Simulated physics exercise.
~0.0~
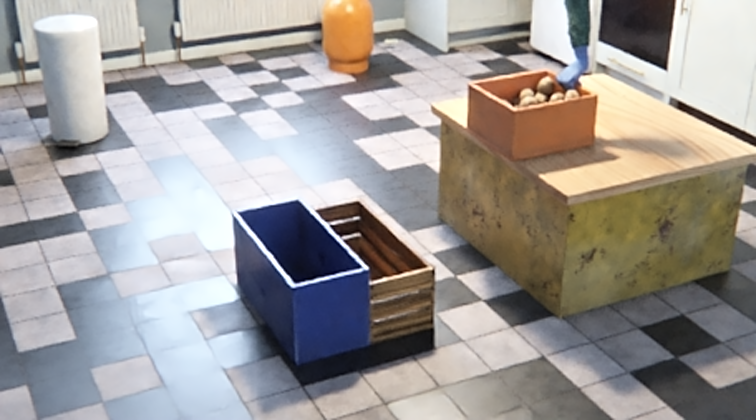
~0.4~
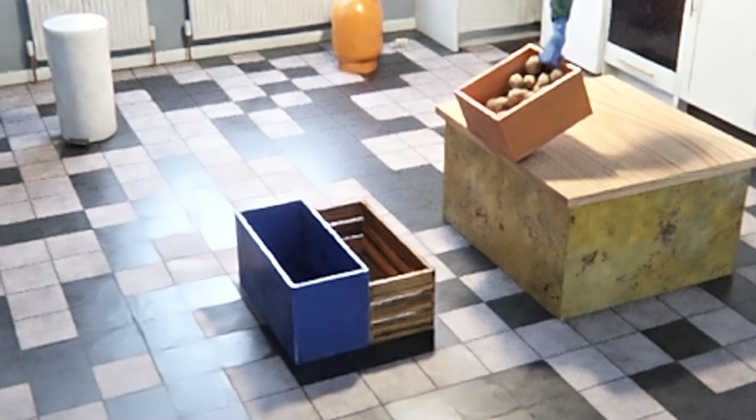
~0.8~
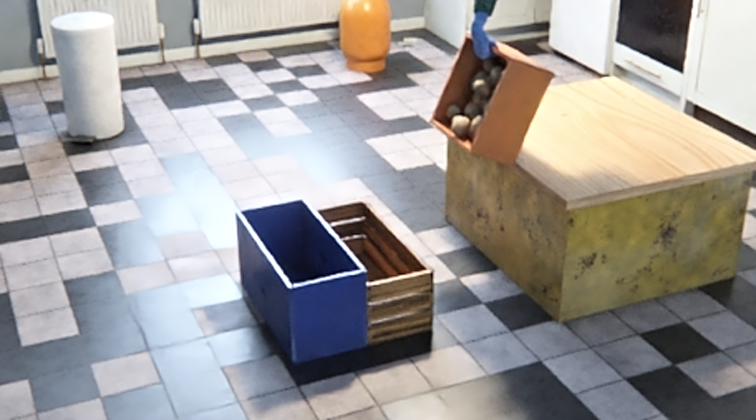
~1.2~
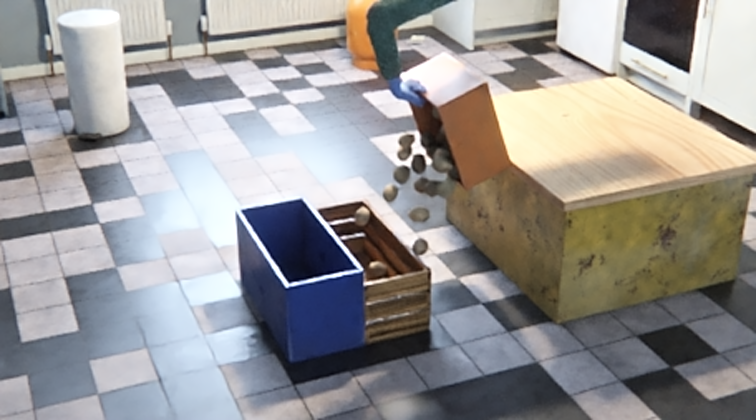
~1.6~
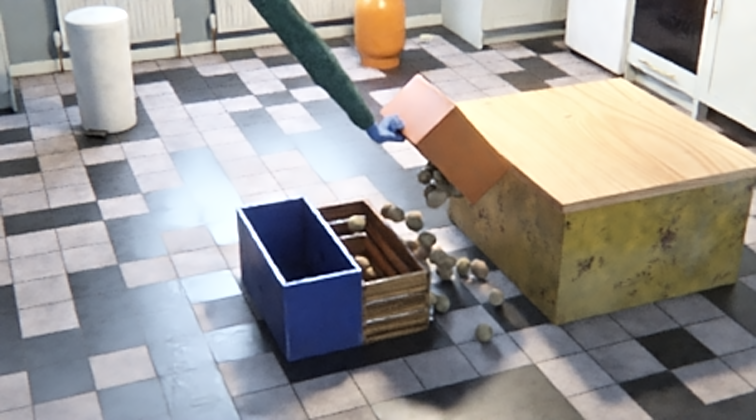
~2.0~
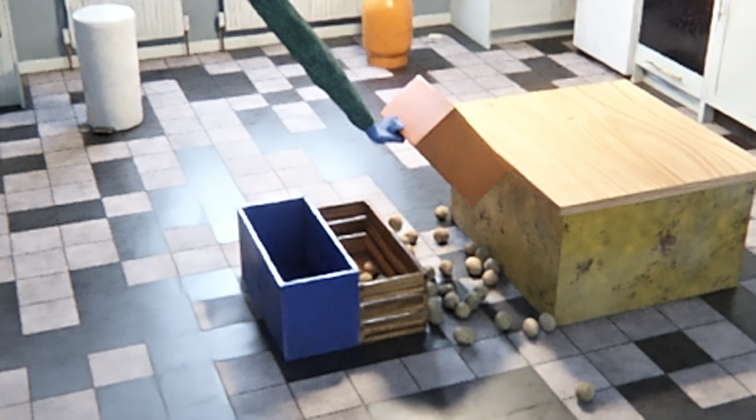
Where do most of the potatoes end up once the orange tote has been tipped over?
Most of them end up on the floor between the bench and the wooden box, short of both containers.
The clip shows a gloved hand tipping an orange tote of potatoes over the left edge of a bench, above an empty slatted wooden box and a blue tub. Some land in the wooden box, but most scatter on the floor between it and the bench.
